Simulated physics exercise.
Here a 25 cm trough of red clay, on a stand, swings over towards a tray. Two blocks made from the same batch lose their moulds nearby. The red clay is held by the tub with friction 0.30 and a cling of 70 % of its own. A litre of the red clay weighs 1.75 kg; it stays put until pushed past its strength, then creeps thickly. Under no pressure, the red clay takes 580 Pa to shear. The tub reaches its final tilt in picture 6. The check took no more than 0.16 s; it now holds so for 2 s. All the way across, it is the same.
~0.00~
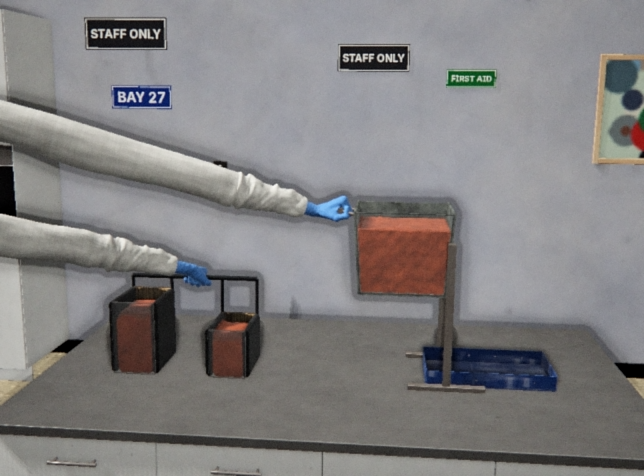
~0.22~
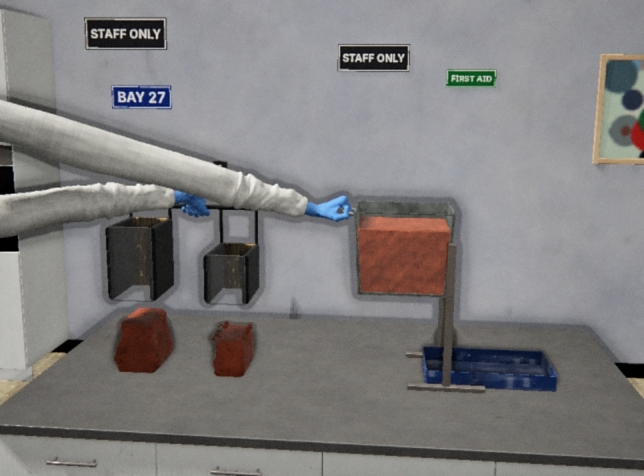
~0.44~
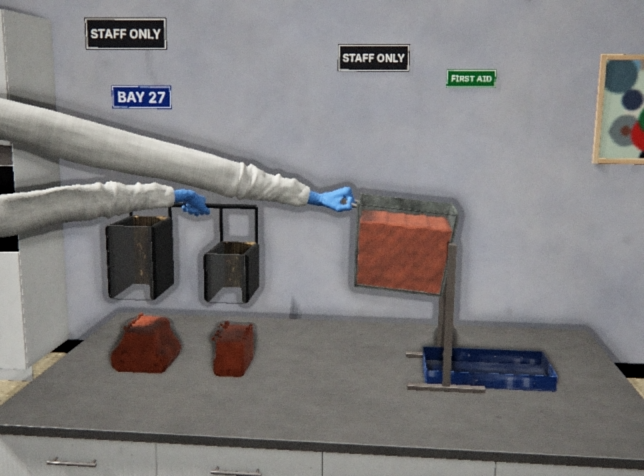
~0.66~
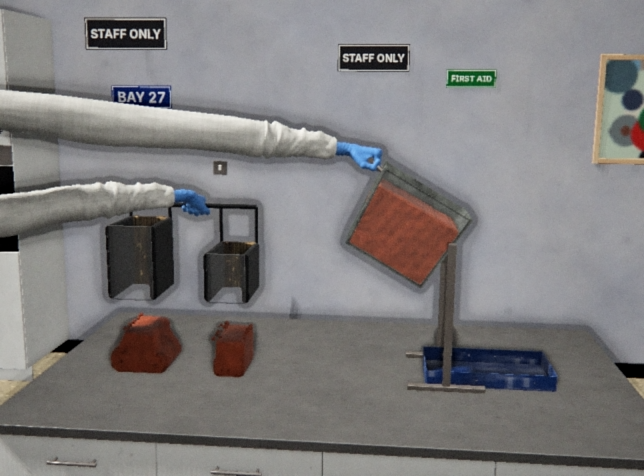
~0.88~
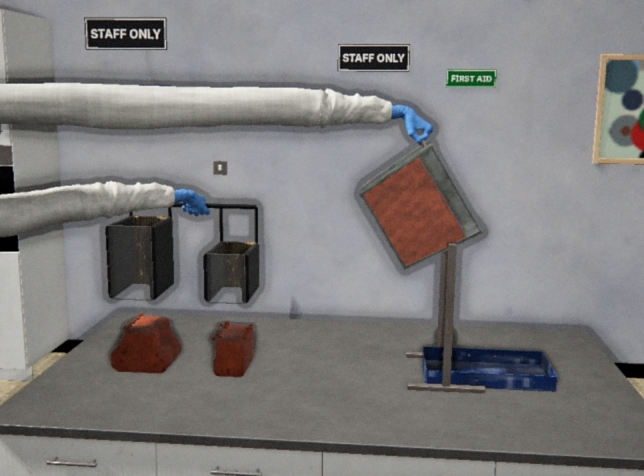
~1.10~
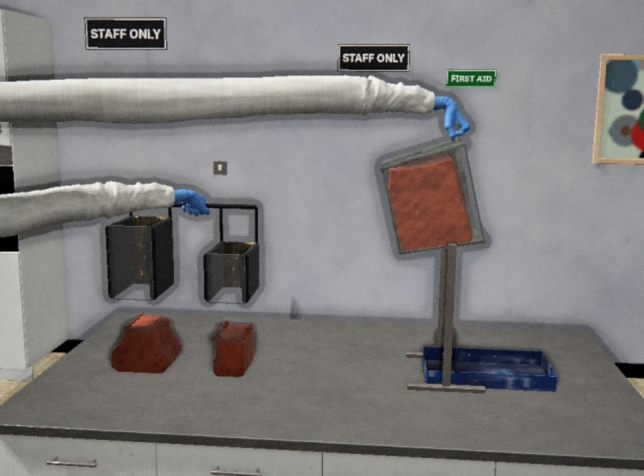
A clear-sided trough of red clay hangs on a stand above a blue tray at the right of a grey counter, seen from the front by a still camera. At left, a gloved hand lifts two dark moulds off two red blocks, which slump, the taller one more. Another gloved hand then swings the trough steeply up and over rightward, the clay keeping its shape inside.
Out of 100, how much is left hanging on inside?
Around 76 out of 100.
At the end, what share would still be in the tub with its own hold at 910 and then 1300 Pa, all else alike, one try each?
The two runs give near 100 % and near 100 % respectively.
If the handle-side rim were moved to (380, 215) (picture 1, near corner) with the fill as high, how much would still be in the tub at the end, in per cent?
I'd guess around 100 per cent remains.
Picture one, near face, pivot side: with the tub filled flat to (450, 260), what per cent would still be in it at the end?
Then about 100 %.
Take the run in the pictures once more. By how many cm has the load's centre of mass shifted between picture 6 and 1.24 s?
Something like 2 cm, I'd say.
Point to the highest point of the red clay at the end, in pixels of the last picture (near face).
The highest point is near (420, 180) in the last picture.
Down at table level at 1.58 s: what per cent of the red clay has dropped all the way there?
Some 0 per cent.
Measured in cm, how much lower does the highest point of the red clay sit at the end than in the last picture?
About 6 cm.
After 1.24 s, the tub is at 76 degrees and holds 100 %.
After 1.41 s, the tub is at 76 degrees and holds 94 %.
After 1.58 s, the tub is at 76 degrees and holds 86 %.
After 1.75 s, the tub is at 76 degrees and holds 80 %.
After 3.10 s, at the end, the tub is at 76 degrees and holds 76 %.
